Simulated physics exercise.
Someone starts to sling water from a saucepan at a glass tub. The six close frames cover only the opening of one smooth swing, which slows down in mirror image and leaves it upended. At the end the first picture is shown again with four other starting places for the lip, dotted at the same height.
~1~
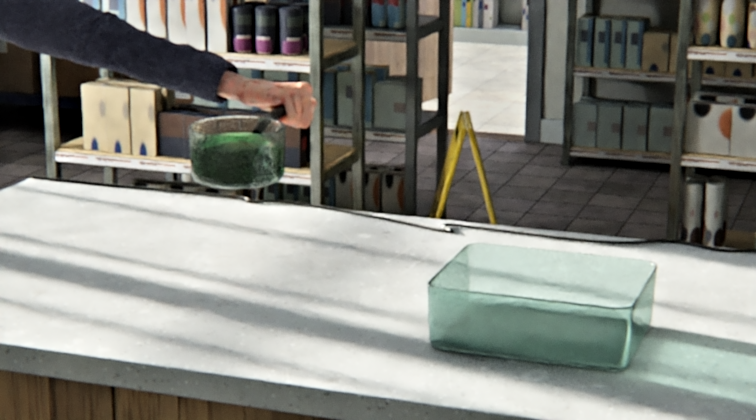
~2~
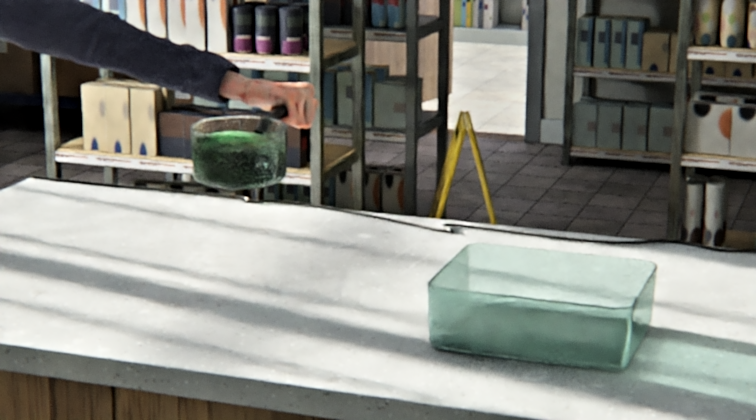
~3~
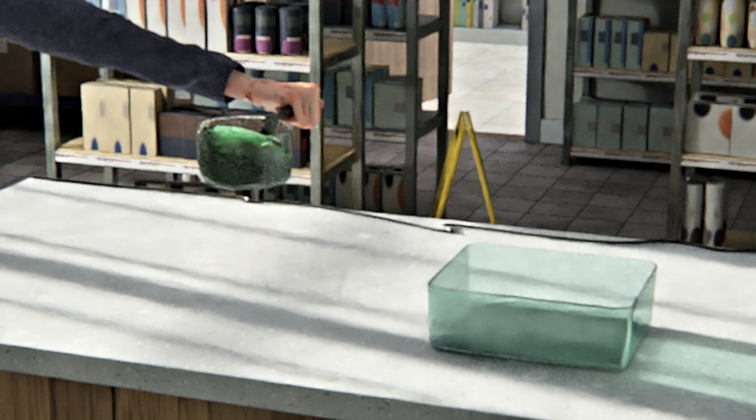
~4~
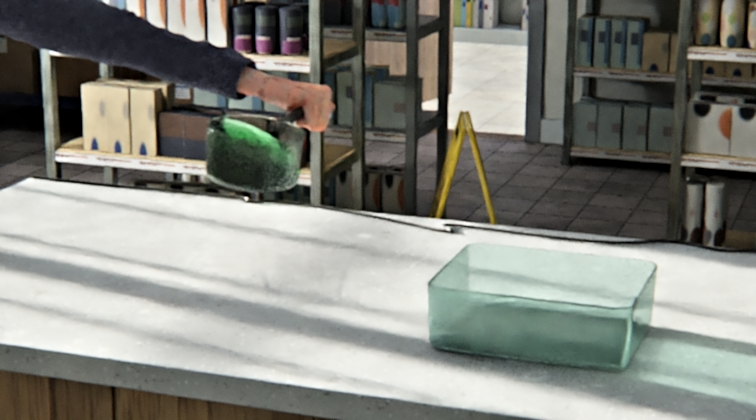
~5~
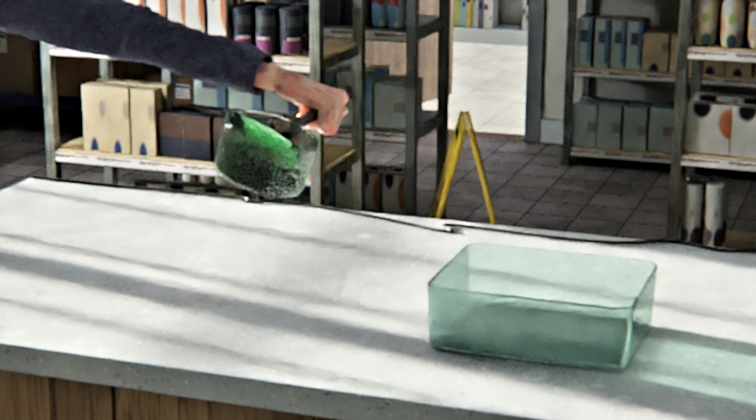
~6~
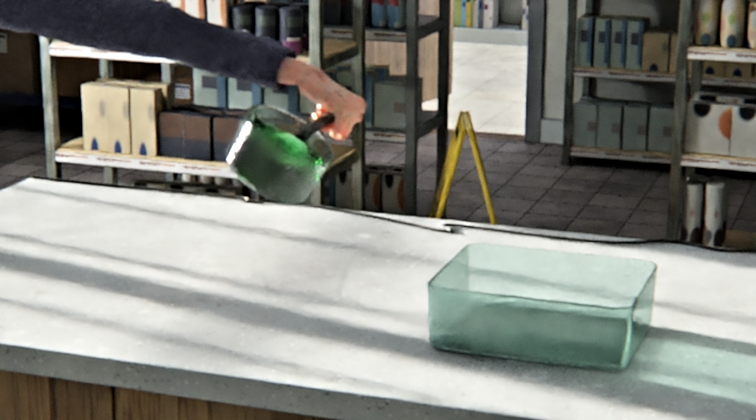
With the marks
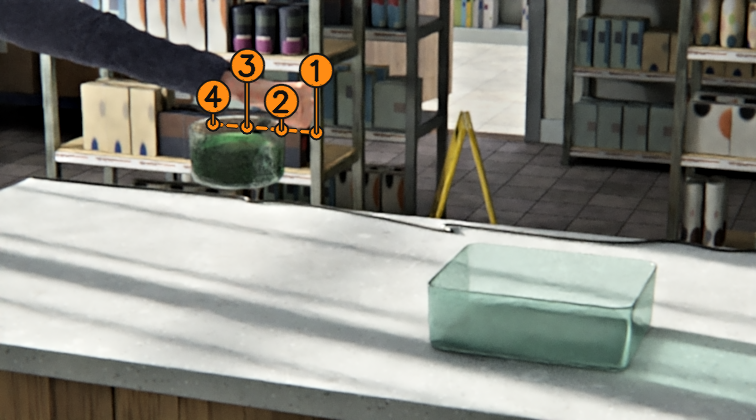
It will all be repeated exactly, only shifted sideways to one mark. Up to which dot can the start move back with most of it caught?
1.
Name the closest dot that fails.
2 it is.
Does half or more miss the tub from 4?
Yes.
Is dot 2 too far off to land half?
Yes, that goes wrong.
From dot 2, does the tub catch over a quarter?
No.
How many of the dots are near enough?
One.
On the marked copy, 1 at (316, 132); 2 at (281, 129); 3 at (247, 127); 4 at (213, 124).
If 1 is chosen, about 69 % lands in the tub, 19 % falls short and 12 % goes beside or beyond.
If 2 is chosen, about 10 % lands in the tub, 87 % falls short and 4 % goes beside or beyond.
If 3 is chosen, about 0 % lands in the tub, 98 % falls short.
If 4 is chosen, about 0 % lands in the tub, 100 % falls short.
